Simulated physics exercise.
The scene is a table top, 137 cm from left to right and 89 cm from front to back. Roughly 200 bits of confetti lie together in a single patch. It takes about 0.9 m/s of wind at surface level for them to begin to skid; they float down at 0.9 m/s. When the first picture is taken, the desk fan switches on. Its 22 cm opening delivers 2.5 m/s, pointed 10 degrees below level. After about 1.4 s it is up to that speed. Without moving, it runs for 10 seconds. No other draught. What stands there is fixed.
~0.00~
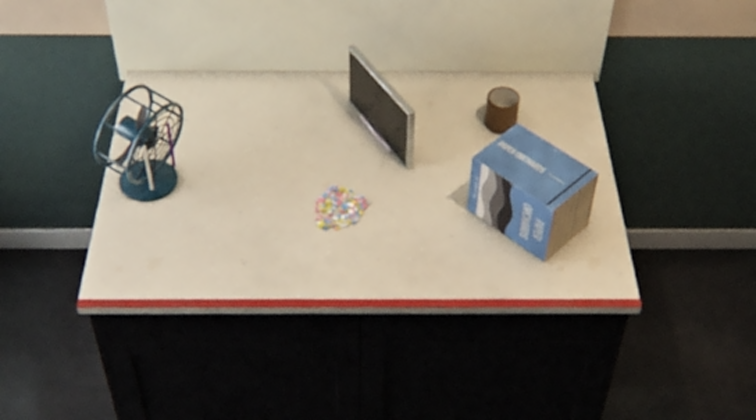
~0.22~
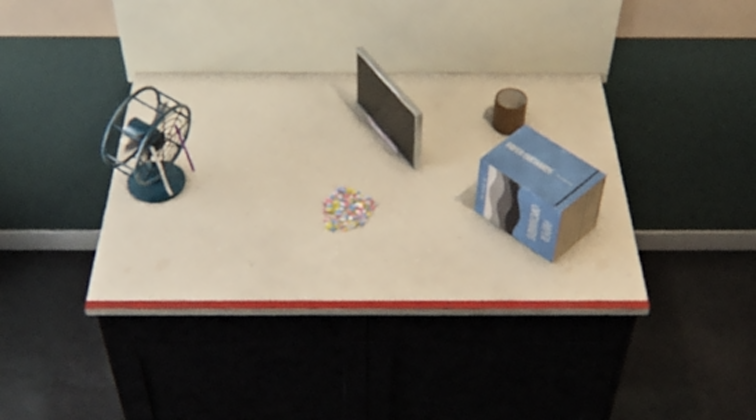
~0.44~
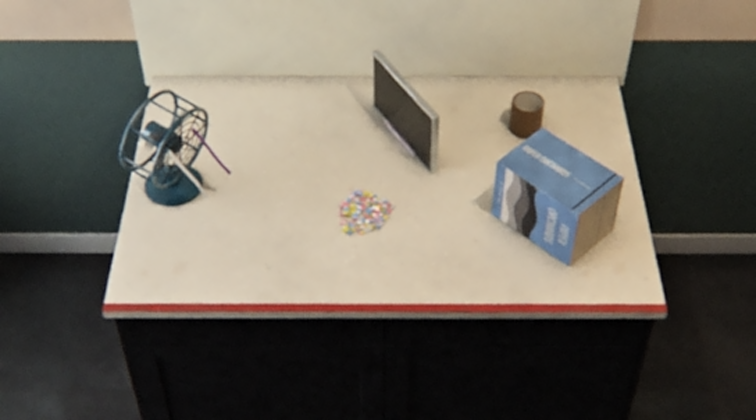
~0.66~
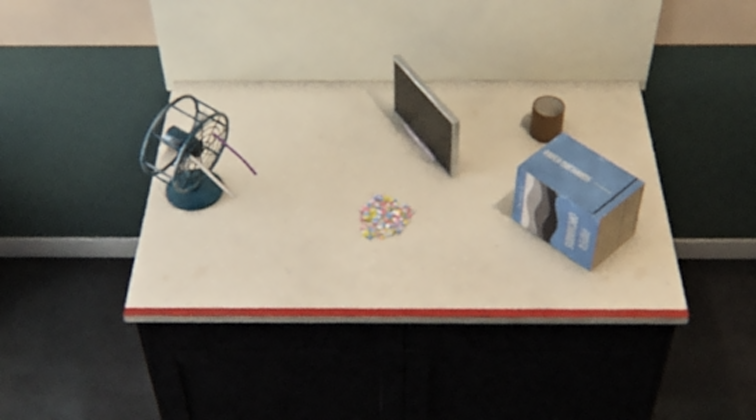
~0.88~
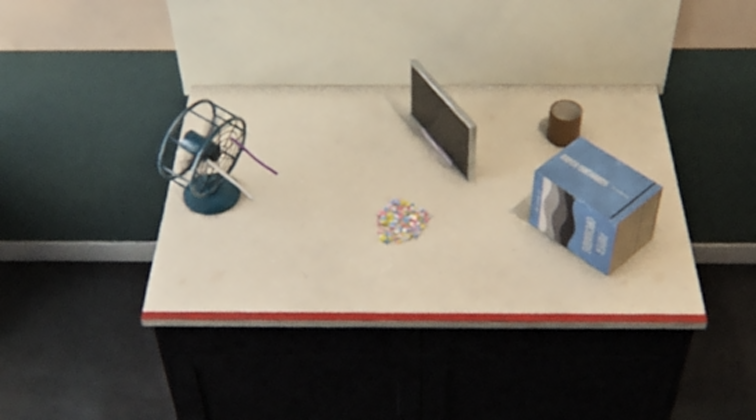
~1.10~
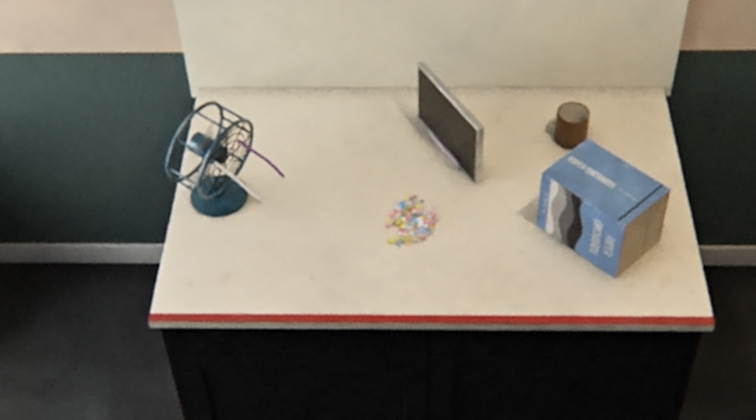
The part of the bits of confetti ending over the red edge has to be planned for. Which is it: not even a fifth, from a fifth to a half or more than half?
I'm guessing the proportion over that edge is smaller than one fifth.
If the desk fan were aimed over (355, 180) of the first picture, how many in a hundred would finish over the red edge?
100 %.
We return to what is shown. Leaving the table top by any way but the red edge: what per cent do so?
Roughly 2 %.
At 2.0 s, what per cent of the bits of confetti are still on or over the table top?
Estimate: Around 100 percent.
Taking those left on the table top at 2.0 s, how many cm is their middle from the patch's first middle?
The middle is some 40 cm from where it began.
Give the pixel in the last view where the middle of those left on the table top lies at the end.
Their middle sits at about (559, 202) in the last picture.
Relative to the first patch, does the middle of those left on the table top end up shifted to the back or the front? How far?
The middle ends up nearer the back side, around 10 cm off.
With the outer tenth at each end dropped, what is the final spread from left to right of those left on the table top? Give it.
Looks like some 20 cm to me.
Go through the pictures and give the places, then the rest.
In the first picture, the middle of the bits of confetti is near (343, 205), none has stirred yet and the mouth of the desk fan is at (140, 135).
In the second picture, the middle of the bits of confetti is near (351, 207), none has stirred yet and the red edge is centred on (368, 309).
In the third picture, the middle of the bits of confetti is near (368, 210), none has stirred yet, the top of a laptop is at (405, 83) and the top of a book is at (560, 170).
In the fourth picture, the middle of the bits of confetti is near (388, 215) and none has stirred yet.
In the fifth picture, the middle of the bits of confetti is near (405, 219) and none has stirred yet.
In the sixth picture, the middle of the bits of confetti is near (416, 221), the farthest in sight from the desk fan is at (435, 234) and about 25 % have left their places.
After 2.0 s the count stands so, 0 % are over the red edge; the middle of those still in play is near (556, 203).
After 3.2 s the count stands so, 0 % are over the red edge; the middle of those still in play is near (559, 202).
After 5.5 s the count stands so, 0 % are over the red edge; the middle of those still in play is near (558, 202).
After 10.0 s, at the end, 2 % are over the red edge; the middle of those still in play is near (559, 202).
